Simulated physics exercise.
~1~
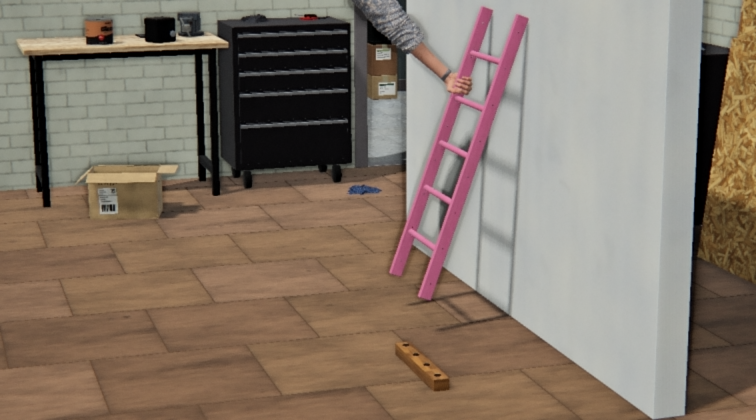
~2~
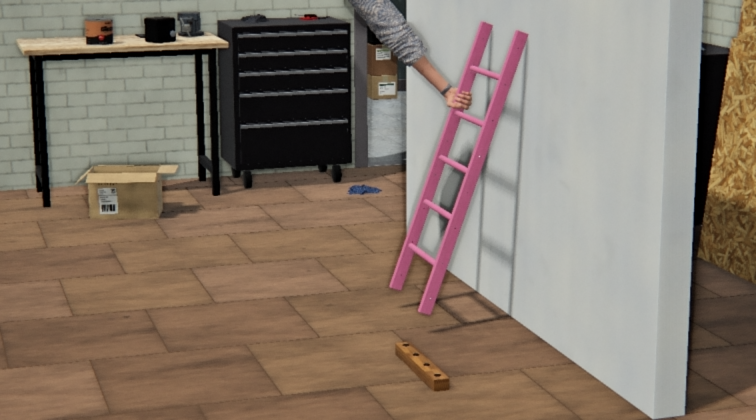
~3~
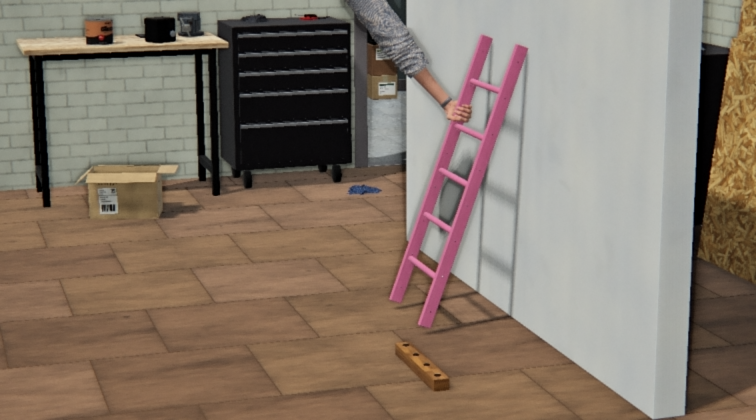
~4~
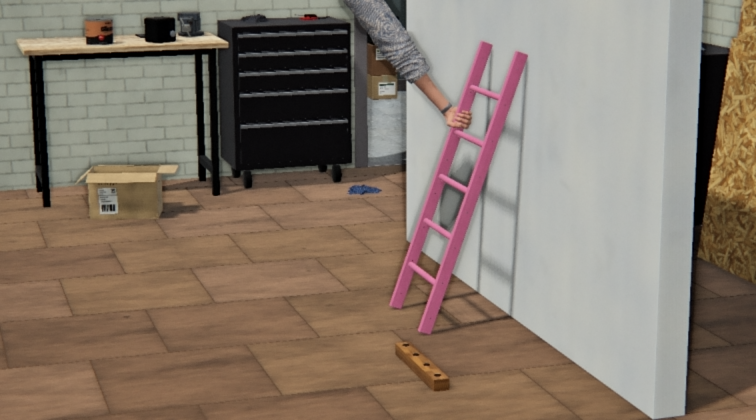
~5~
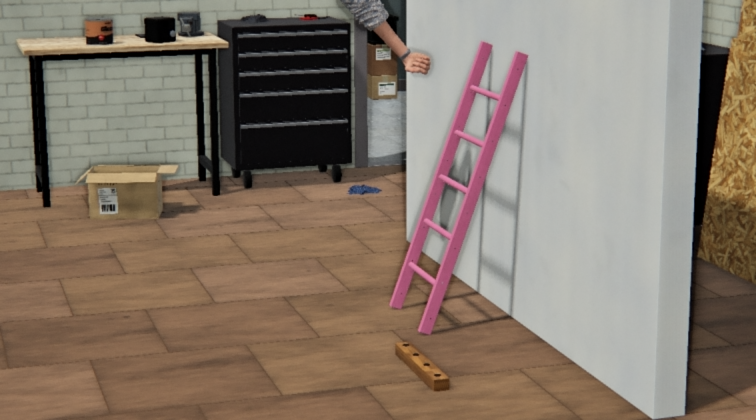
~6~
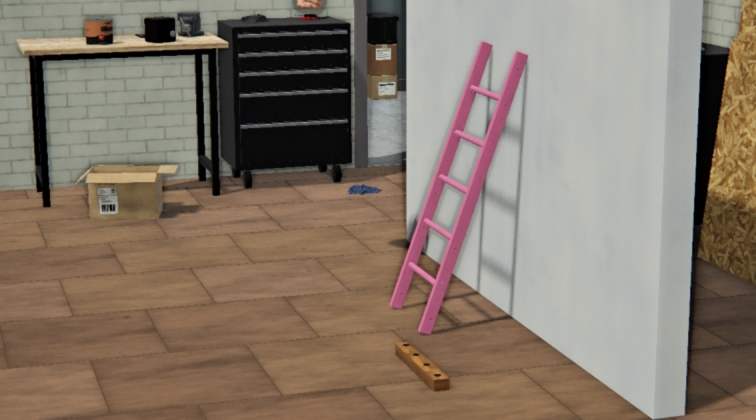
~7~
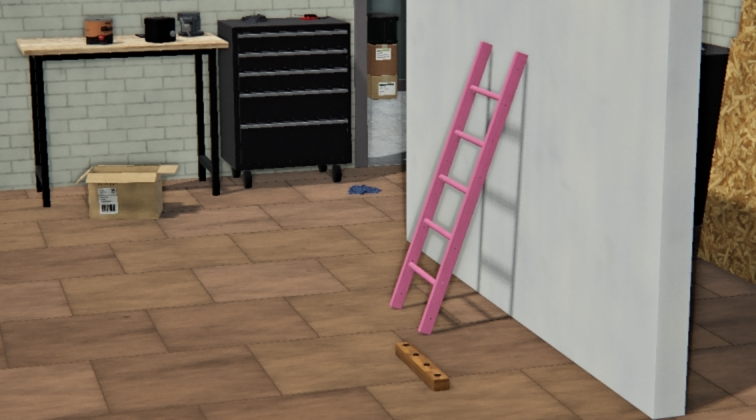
A hand lowers a pink ladder against a wall, lets go, and it stays leaning.
